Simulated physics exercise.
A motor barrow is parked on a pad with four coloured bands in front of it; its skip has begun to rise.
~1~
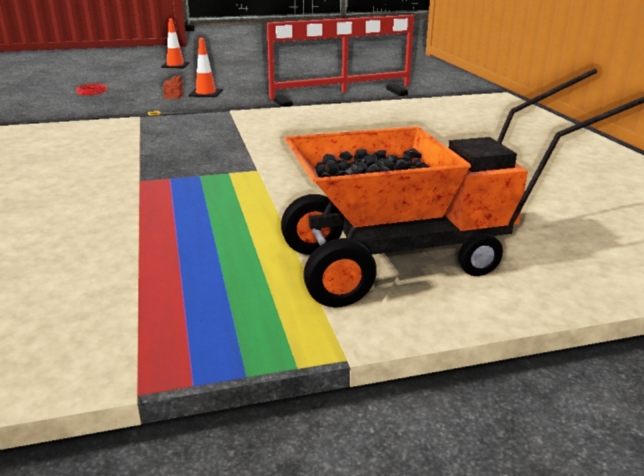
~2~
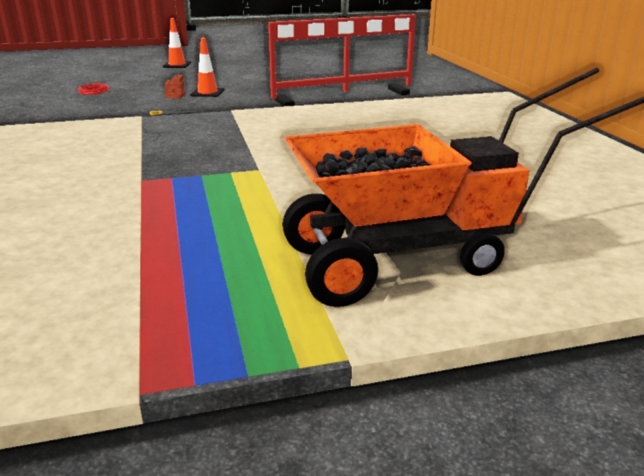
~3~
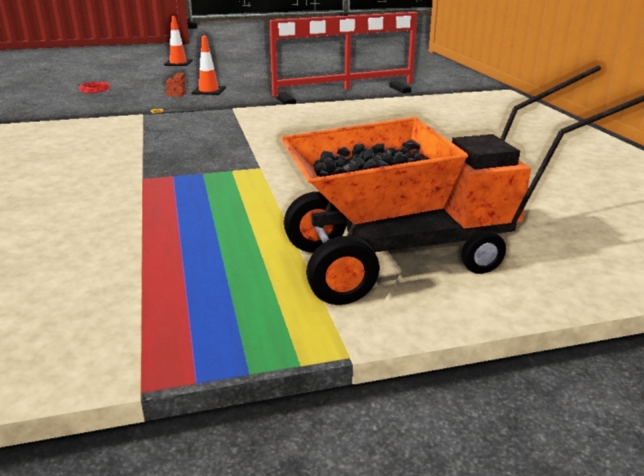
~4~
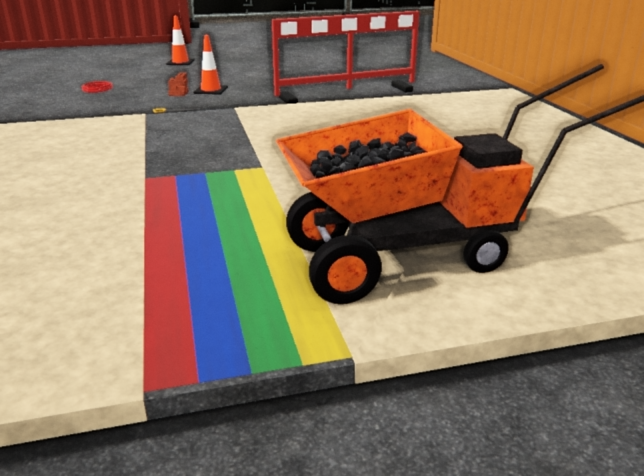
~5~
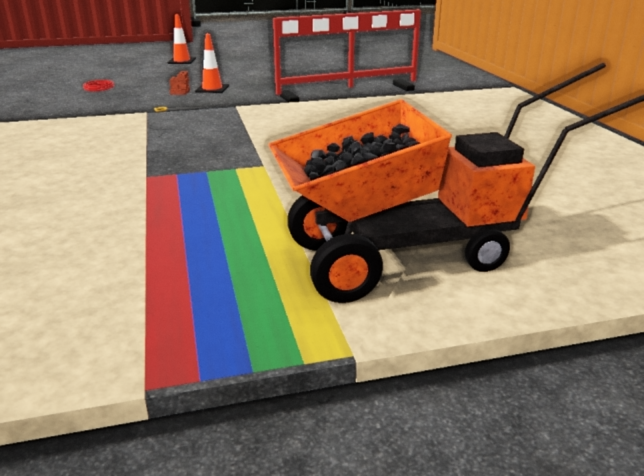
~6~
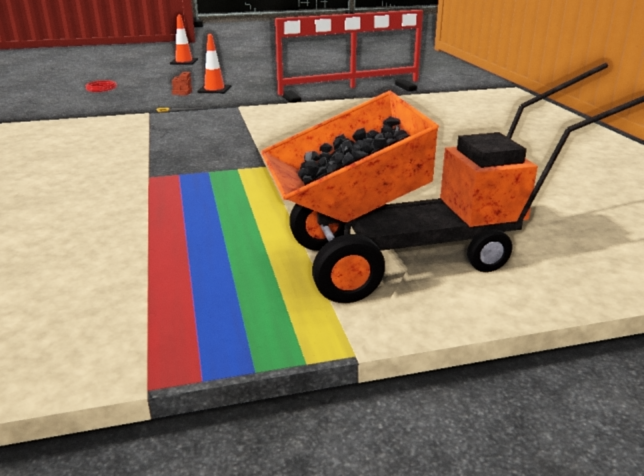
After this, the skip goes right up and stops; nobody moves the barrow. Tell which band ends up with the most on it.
The most ends up on blue.
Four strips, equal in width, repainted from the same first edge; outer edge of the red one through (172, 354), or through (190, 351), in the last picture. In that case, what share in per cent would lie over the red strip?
40 and 40 in a hundred.
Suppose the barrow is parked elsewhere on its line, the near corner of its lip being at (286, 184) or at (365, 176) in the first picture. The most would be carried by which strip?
Red at the first place, then the strip in green at the second.
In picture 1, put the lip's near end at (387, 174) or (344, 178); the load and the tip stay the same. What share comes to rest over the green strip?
The first stop gives 40 per cent; the second gives 30 per cent.
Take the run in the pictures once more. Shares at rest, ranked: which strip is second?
Behind the top strip comes the strip in red.
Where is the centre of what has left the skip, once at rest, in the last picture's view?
I'd place the middle at about (193, 286).
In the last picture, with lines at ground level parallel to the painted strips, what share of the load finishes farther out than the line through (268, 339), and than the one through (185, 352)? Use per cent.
About 90 % and 30 %.
Shortly afterwards, skip tipped steeply; the whole lot in the skip.
Next, skip tipped right over; the bulk in the skip; a little over the blue strip; only a few over the red strip; only a few falling.
Some moments later, skip tipped right over; near a quarter in the skip; near half over the blue strip; near a quarter over the red strip; a little off the paint.
In the end, skip tipped right over; a little in the skip; none at all over the yellow strip; only a few over the green strip; near half over the blue strip; near a third over the red strip; a little off the paint.
